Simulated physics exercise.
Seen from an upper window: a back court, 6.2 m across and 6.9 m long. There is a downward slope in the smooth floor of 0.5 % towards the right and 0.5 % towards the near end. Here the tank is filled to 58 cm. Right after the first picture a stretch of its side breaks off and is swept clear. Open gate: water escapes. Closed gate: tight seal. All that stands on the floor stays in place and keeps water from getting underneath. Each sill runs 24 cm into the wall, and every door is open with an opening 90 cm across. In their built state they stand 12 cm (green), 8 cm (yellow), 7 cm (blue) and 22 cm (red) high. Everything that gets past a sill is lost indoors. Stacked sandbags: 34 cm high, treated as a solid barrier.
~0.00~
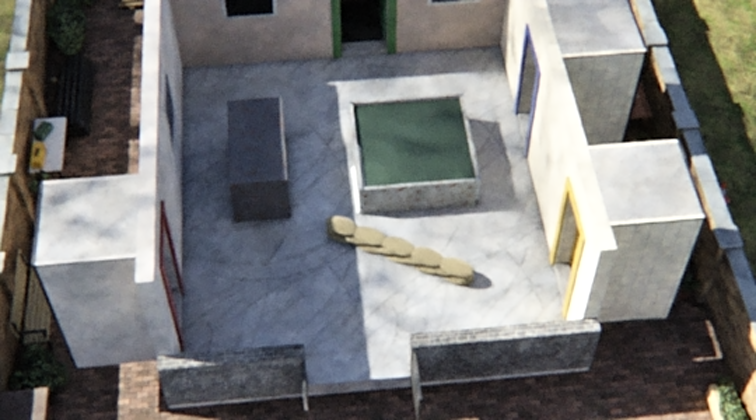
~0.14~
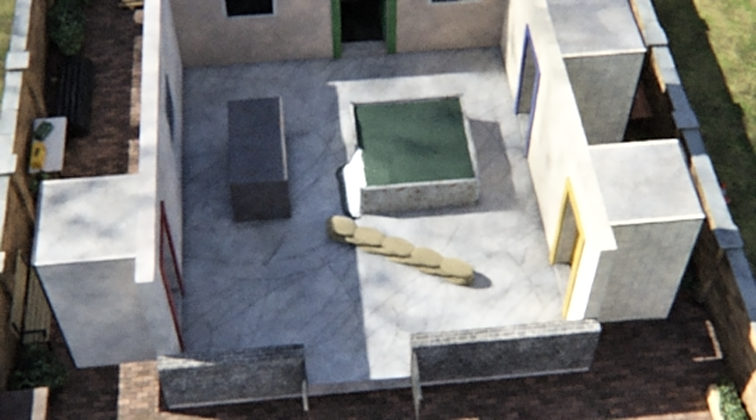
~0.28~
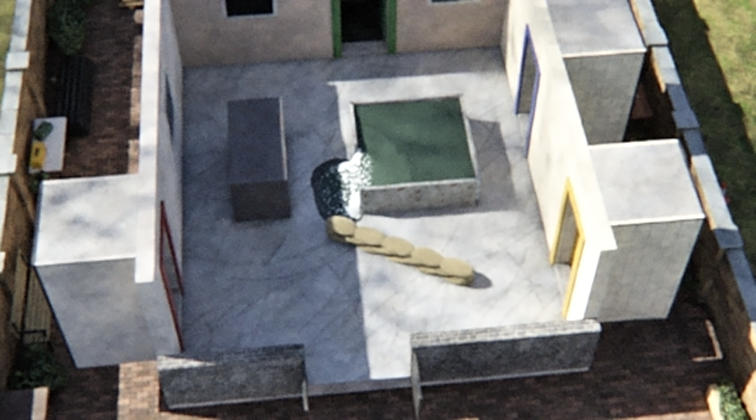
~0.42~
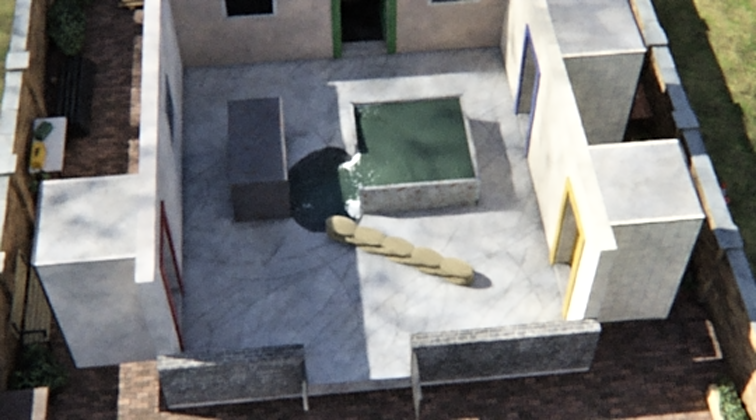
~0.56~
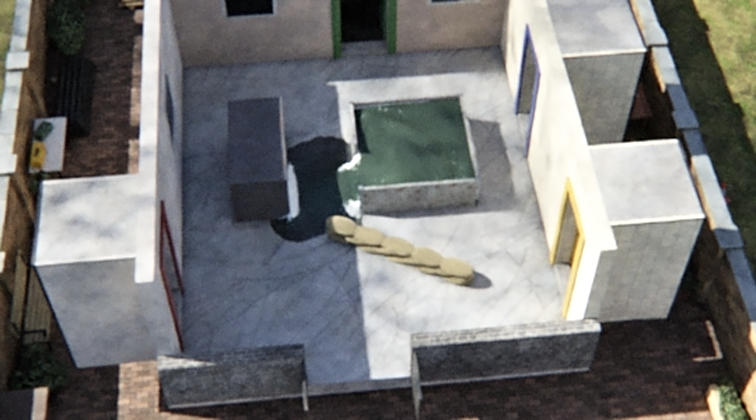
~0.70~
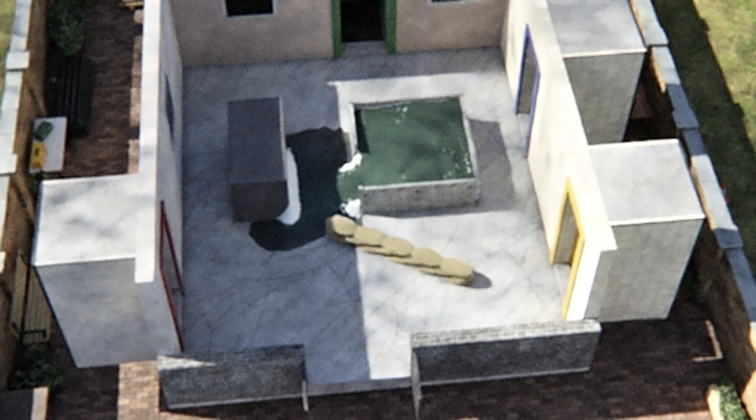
In a walled back court seen from above, the left side of a square tank of dark green water opens near a row of sandbags, and water pours out, spreading left across the pale floor to a grey block and curling around its near end.
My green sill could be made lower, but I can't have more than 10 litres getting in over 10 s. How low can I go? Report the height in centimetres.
You could bring it down to roughly 10.5 cm.
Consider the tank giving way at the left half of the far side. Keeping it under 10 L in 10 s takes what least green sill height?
Then it needs around 30 cm.
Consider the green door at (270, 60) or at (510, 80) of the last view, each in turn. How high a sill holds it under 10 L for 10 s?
Roughly 10.0 cm, then roughly 7.5 cm.
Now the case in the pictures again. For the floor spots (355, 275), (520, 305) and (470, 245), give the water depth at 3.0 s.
The depths come to about 1, 0 and 1 cm.
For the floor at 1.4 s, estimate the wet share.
Wet: Close to 15 %.
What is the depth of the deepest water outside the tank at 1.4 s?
About 42 cm.
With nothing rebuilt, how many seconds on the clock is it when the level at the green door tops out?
Some 3.0 s, more or less.
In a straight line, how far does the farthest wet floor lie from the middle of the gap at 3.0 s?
Around 4.8 m from the gap.
After 1.4 s water covers 15 % of the floor, deepest (42 cm) near (297, 208); it has not reached the green door.
After 3.0 s water covers 45 % of the floor, deepest (26 cm) near (297, 200); 15 cm at the green door, 0 litres in over its 12 cm sill.
After 10.0 s water covers 95 % of the floor, deepest (12 cm) near (570, 348); 5 cm at the green door, 4 litres in over its 12 cm sill.
At the green door as built, the water arrived by 2.4 s and peaked near 15 cm at 3.0 s.
Run again over the same 10 s with other heights there, 18 litres in over 9 cm, 4 litres over 12 cm. The limit of 10 litres is kept from about 10.5 cm up.
